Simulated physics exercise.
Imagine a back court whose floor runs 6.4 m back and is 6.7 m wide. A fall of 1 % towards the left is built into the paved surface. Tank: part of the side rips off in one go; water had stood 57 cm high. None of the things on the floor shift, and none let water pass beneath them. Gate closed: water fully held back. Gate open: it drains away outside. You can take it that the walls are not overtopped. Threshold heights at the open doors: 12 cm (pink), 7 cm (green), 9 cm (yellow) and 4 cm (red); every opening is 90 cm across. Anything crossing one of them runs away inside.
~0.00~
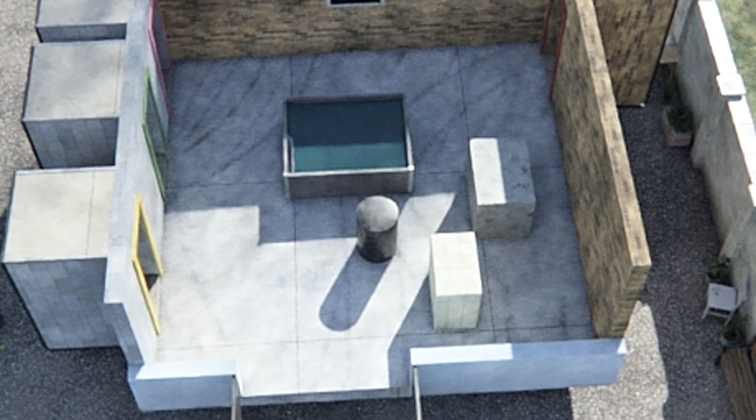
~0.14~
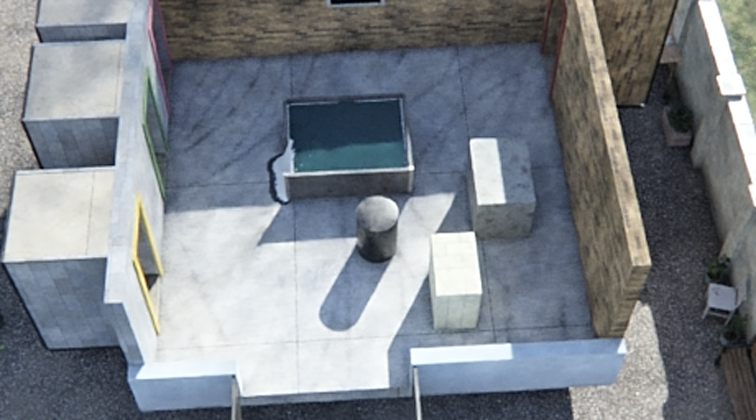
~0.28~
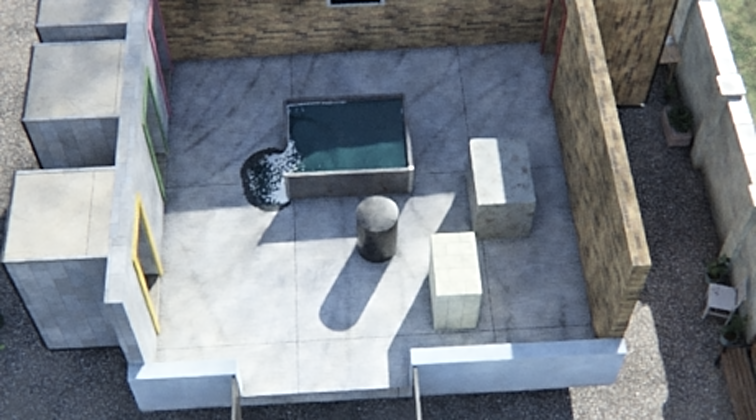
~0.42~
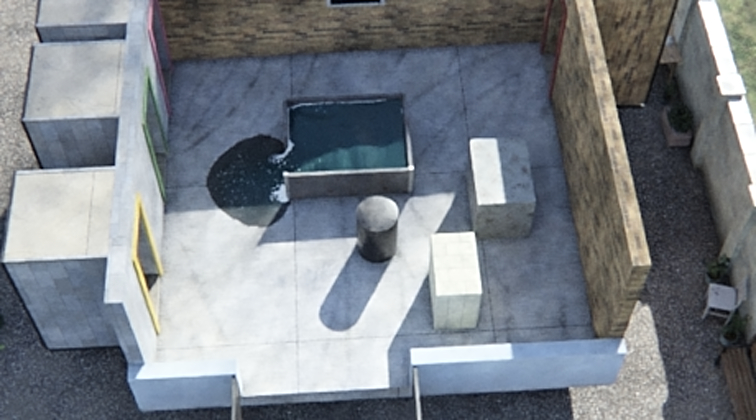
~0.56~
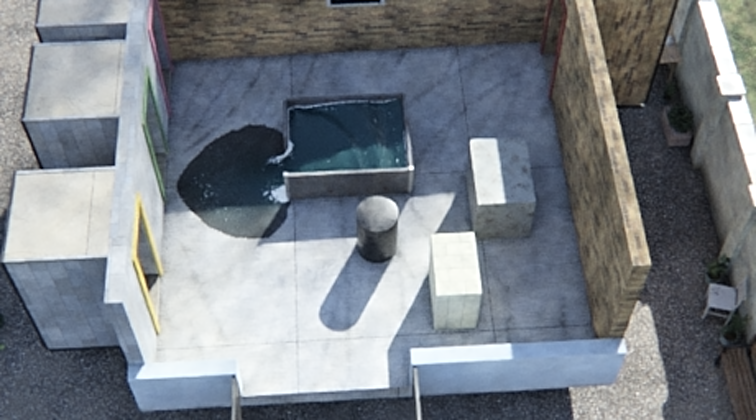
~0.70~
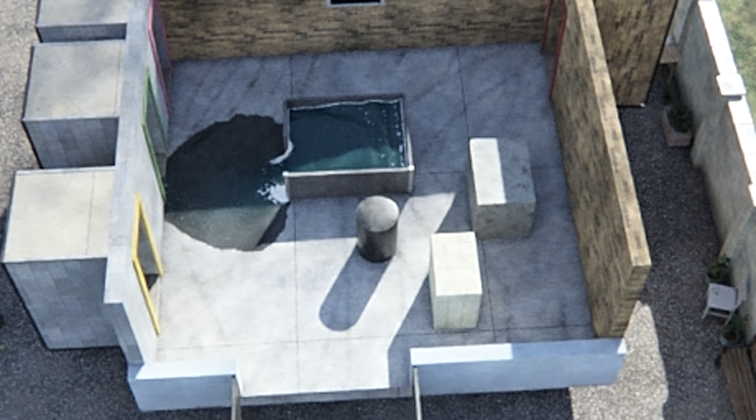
Dark water pours from the tank's left side and spreads leftward across the grey paved floor.
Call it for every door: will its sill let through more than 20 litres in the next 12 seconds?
Pink door - it will not, green door - it will, yellow door - it will not, red door - it will not.
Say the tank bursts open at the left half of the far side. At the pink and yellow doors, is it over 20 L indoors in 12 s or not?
Lab note: Vs limit, pink door limit exceeded; yellow door inside limit.
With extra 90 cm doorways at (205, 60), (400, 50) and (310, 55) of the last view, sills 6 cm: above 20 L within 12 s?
In turn: Beyond it, short of it, short of it.
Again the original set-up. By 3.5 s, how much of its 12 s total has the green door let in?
Around 75 percent.
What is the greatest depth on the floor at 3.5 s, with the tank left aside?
20 cm or so.
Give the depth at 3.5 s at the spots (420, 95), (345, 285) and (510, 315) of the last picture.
Taking the spots in order: 0 cm, 0 cm, 0 cm.
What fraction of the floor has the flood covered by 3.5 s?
About 30 per cent.
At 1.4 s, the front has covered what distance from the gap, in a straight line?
Distance: Approx. 3.0 m.
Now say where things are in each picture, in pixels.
The first picture shows still water, 57 cm deep, in the tank at (347, 136).
In the second picture, the front is at (274, 162), 0.4 m from the gap at (289, 172); 0.1 m2 of floor is under water; 57 cm left at the back of the tank.
In the third picture, the front is at (253, 160), 0.7 m from the gap at (289, 172); 0.6 m2 of floor is under water; 57 cm left at the back of the tank.
In the fourth picture, the front is at (213, 176), 1.3 m from the gap at (289, 172); 1.5 m2 of floor is under water; 57 cm left at the back of the tank.
In the fifth picture, the front is at (184, 190), 1.8 m from the gap at (289, 172); 2.5 m2 of floor is under water; 54 cm left at the back of the tank.
In the sixth picture, water pours out at (289, 172) and has run 2.1 m, to (165, 212); typically 4 cm deep outside, 48 cm at the tank's back.
After 1.4 s water covers 15 % of the floor and is deepest (26 cm) near (164, 215); pink door 3 cm at the sill, 0 L in, green door 15 cm at the sill, 48 L in, yellow door 4 cm at the sill, 0 L in, red door not reached.
After 2.2 s water covers 20 % of the floor and is deepest (24 cm) near (164, 215); pink door 8 cm at the sill, 0 L in, green door 19 cm at the sill, 142 L in, yellow door 12 cm at the sill, 2 L in, red door not reached.
After 3.5 s water covers 30 % of the floor and is deepest (20 cm) near (155, 386); pink door 6 cm at the sill, 0 L in, green door 16 cm at the sill, 235 L in, yellow door 9 cm at the sill, 6 L in, red door not reached.
After 7.0 s water covers 60 % of the floor and is deepest (11 cm) near (155, 386); pink door 7 cm at the sill, 0 L in, green door 10 cm at the sill, 312 L in, yellow door 6 cm at the sill, 7 L in, red door not reached.
After 12.0 s water covers 80 % of the floor and is deepest (7 cm) near (164, 224); pink door 6 cm at the sill, 0 L in, green door 7 cm at the sill, 322 L in, yellow door 5 cm at the sill, 7 L in, red door 2 cm at the sill, 0 L in.
